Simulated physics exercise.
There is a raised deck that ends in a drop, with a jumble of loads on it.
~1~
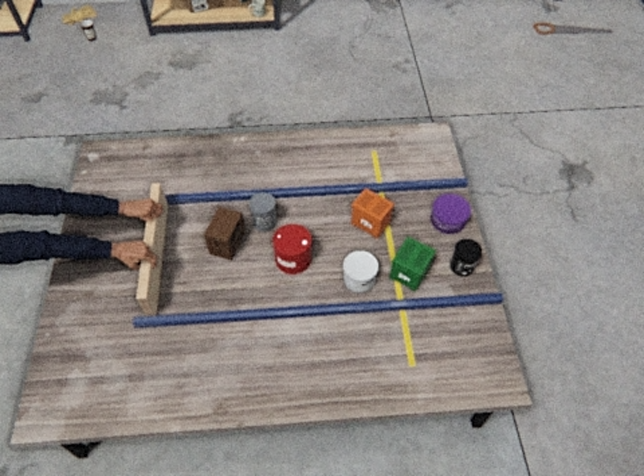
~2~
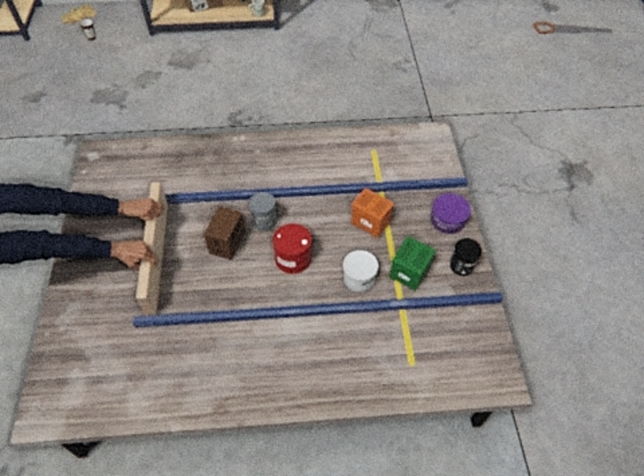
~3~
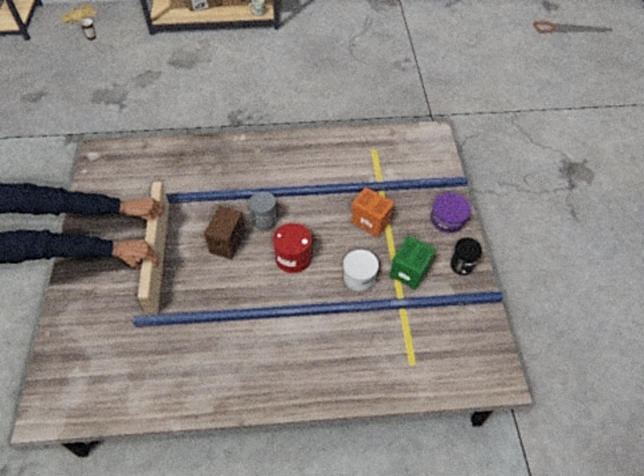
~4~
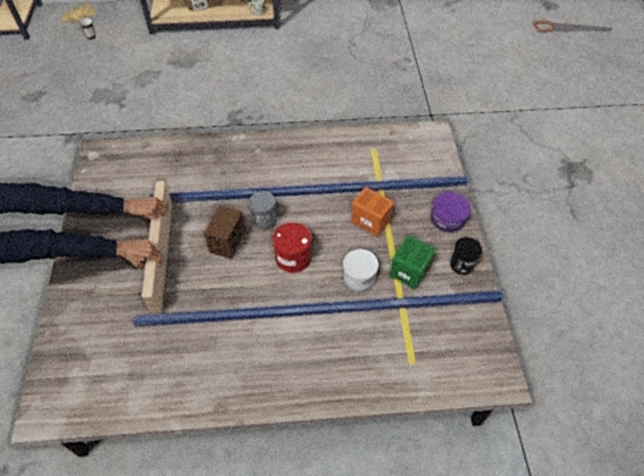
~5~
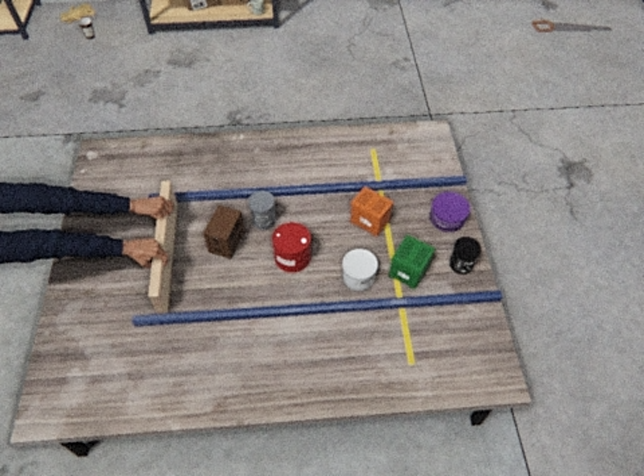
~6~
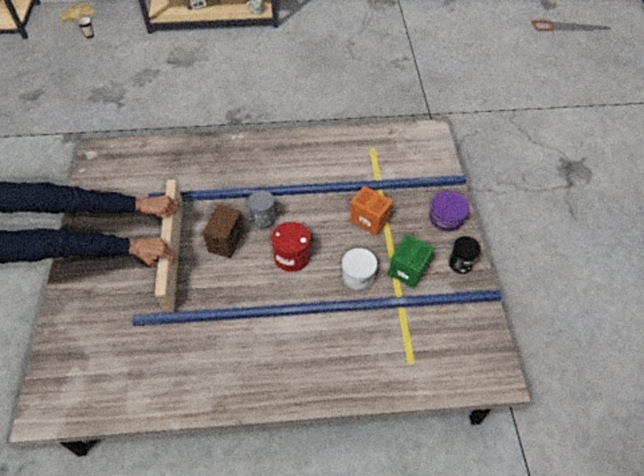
Two hands slide a wooden plank slightly right across a table toward scattered colourful containers.
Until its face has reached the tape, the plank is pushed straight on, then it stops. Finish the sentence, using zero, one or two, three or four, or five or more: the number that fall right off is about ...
The number that fall right off is about zero.
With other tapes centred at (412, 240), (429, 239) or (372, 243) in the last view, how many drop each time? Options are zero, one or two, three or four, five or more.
Going one by one, the answers are just one or two, one to two and none at all.
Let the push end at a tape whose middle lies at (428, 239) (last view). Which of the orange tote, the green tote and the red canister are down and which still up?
Check: The orange tote remains in place; the green tote remains in place; the red canister remains in place.
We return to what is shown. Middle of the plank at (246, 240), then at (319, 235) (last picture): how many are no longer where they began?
Up to then 2, and up to the other point 4.
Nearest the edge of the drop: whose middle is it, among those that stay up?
It's the purple pail.
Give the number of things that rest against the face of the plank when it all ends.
That would be 4 of them.
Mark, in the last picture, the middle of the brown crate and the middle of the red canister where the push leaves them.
About (401, 217), and about (412, 246).
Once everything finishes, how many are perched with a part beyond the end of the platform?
Overhanging ones - 1.
A little later, none off yet; black pail at rest near (464, 256); purple pail at rest near (449, 212); green tote at rest near (411, 262).
When it is over, the number that fall off is zero.
